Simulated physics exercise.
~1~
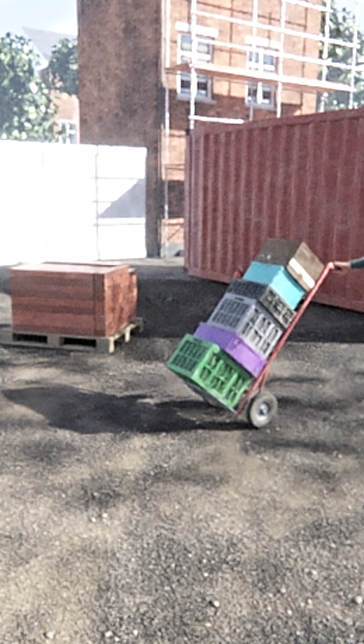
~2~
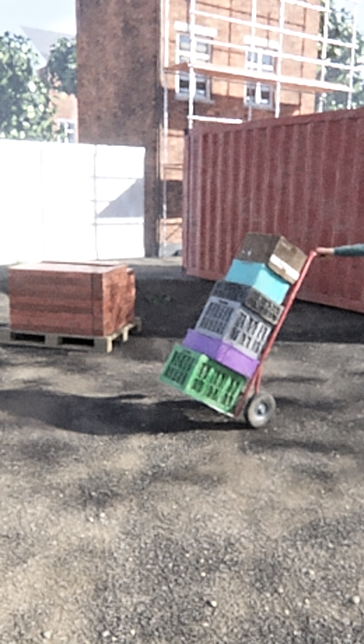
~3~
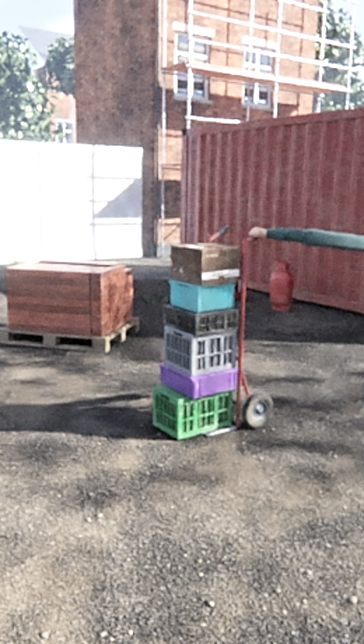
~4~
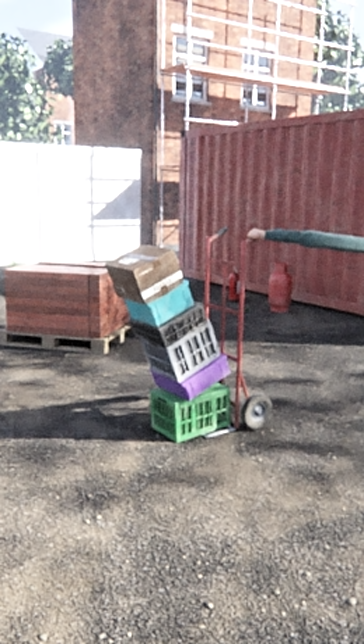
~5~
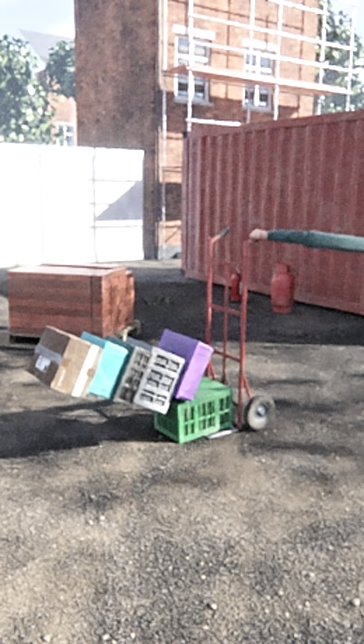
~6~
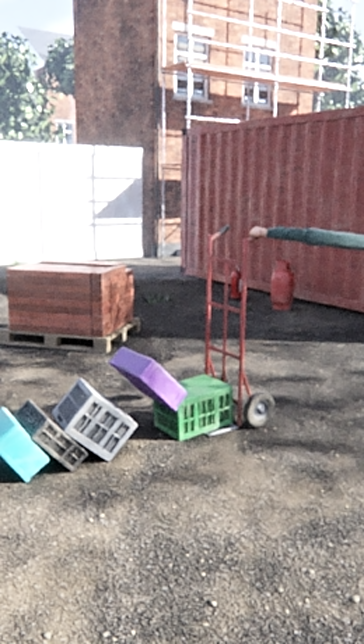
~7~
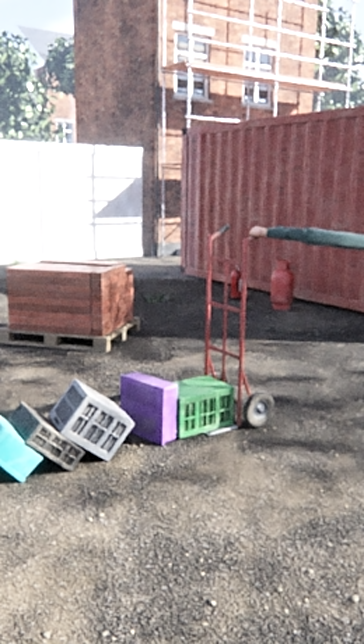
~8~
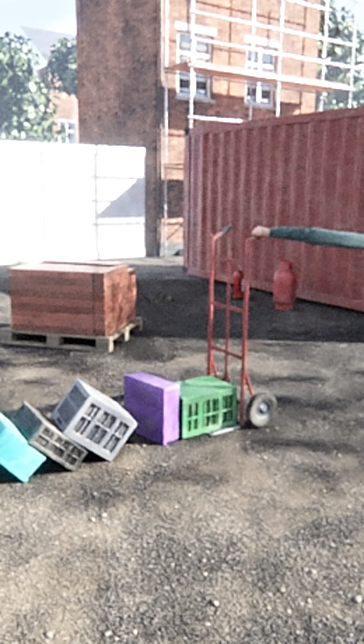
Gravel yard with a red container, an arm swinging a loaded hand truck upright, stacked crates and boxes toppling left, green crate staying.
